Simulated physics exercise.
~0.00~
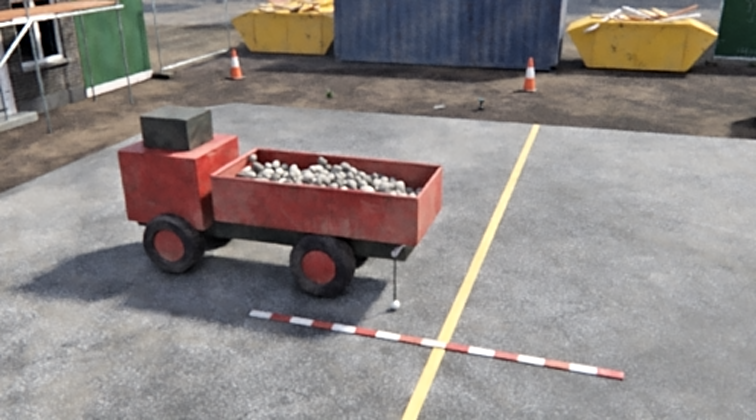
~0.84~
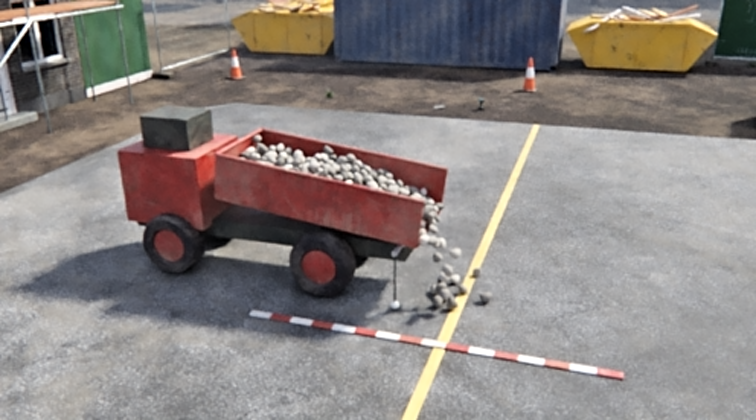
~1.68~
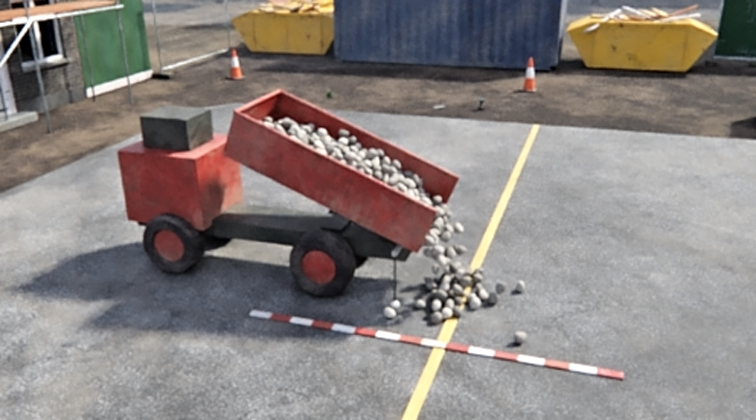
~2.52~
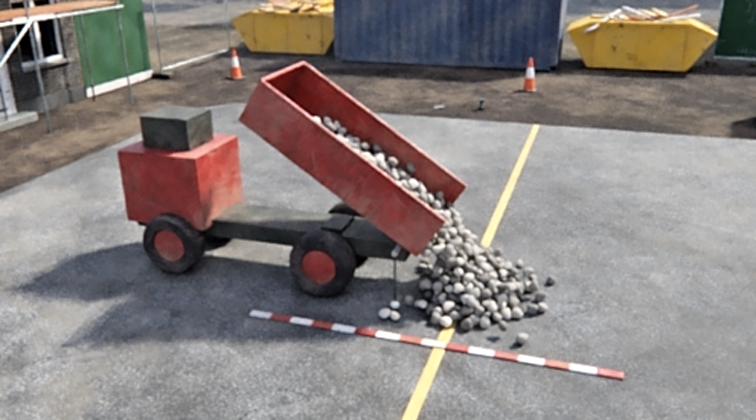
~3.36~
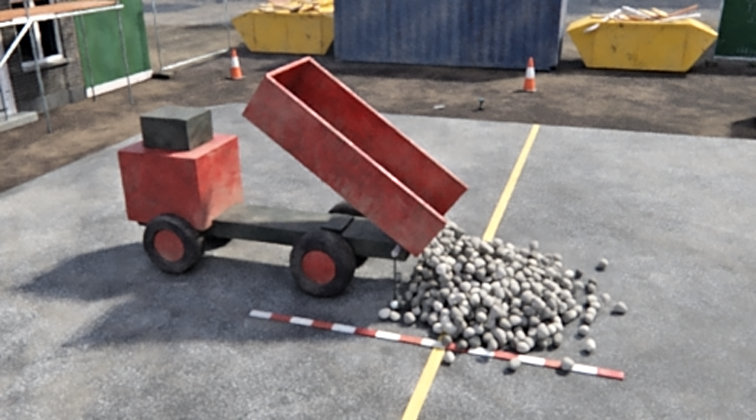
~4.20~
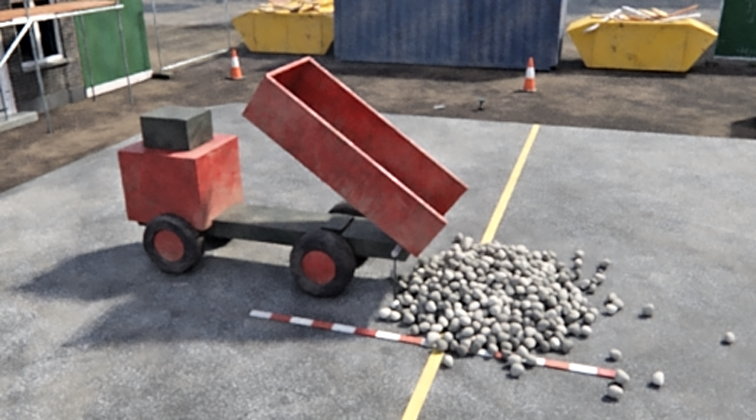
A red toy-like dump truck tipped its bed up steeply, and the grey stones inside slid out onto the pavement, piling up across a yellow line until the bed was empty and most lay past the line, with a few scattered to the right.
